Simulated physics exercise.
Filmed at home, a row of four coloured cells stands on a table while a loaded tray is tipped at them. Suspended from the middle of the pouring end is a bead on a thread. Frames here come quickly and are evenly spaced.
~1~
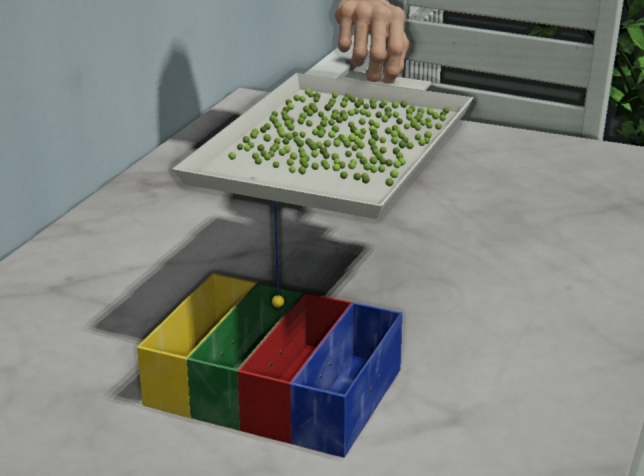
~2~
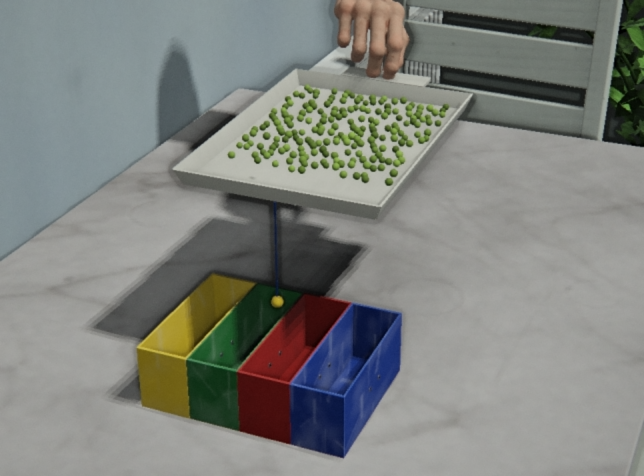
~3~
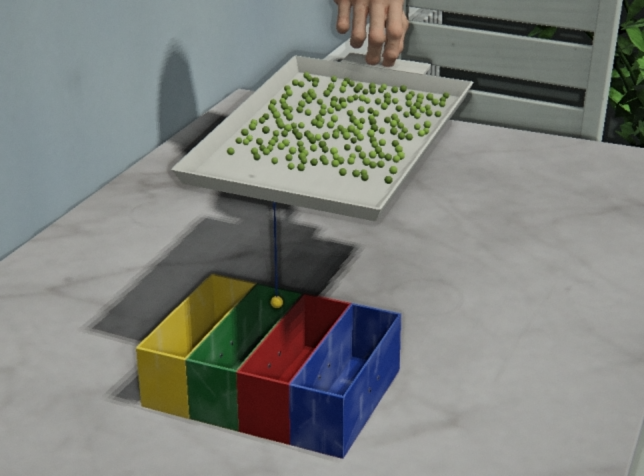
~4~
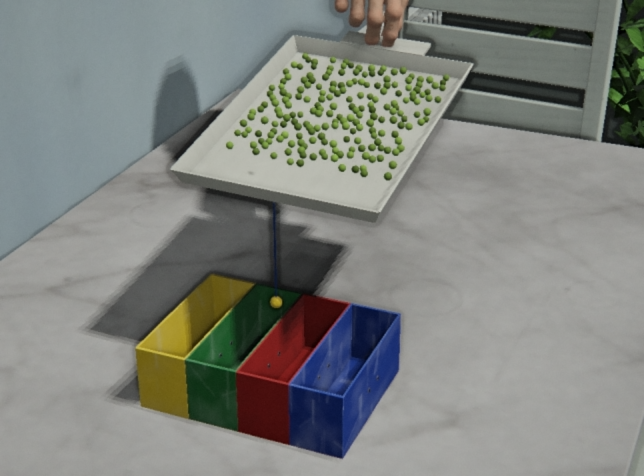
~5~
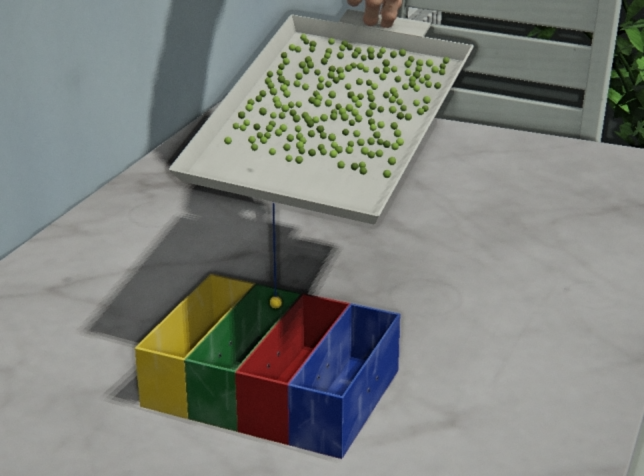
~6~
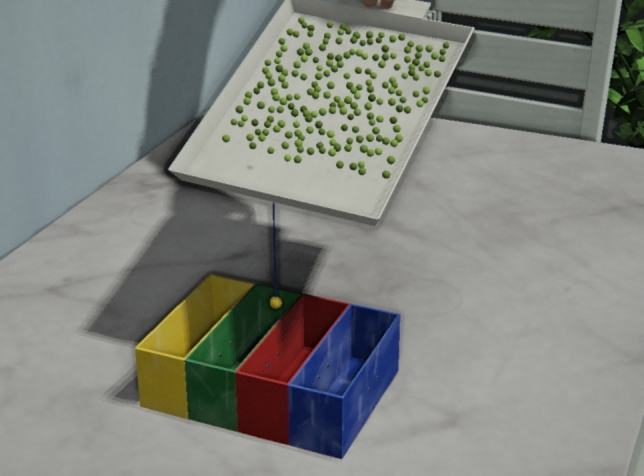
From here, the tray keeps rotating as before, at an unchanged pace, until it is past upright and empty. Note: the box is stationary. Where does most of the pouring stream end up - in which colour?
In the blue one.
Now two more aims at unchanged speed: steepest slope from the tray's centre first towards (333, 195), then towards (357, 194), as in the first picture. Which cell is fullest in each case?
At the first place that blue cell, at the second blue.
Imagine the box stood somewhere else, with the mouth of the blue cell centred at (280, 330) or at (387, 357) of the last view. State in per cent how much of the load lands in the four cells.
Around 30 per cent for the first position, around 100 per cent for the second.
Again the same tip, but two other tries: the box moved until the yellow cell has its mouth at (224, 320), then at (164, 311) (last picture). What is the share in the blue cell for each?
It comes to roughly 30 per cent in one try and roughly 30 per cent in the next.
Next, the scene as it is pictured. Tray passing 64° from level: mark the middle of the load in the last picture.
Centre estimate: (314, 235).
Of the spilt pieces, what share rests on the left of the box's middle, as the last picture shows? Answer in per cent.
It comes to about 10 percent.
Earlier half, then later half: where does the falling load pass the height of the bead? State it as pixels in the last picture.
Early-half point (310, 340); late-half point (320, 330).
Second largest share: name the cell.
Second place belongs to red.
Just after the last frame, tray tipped steeply; roughly half on the tray; about a tenth in the blue cell; about a tenth in the green cell; just a few in the red cell; roughly a third falling or outside the box.
A moment on, tray tipped past a quarter turn; roughly a third in the blue cell; roughly a quarter in the red cell; about a tenth in the green cell; just a few in the yellow cell; roughly a quarter falling or outside the box.
Further on, tray tipped past a quarter turn; roughly a third in the blue cell; roughly a quarter in the red cell; about a tenth in the green cell; just a few in the yellow cell; roughly a quarter falling or outside the box.
When it is over, tray tipped past a quarter turn; roughly a third in the blue cell; roughly a quarter in the red cell; about a tenth in the green cell; just a few in the yellow cell; roughly a quarter outside the box.
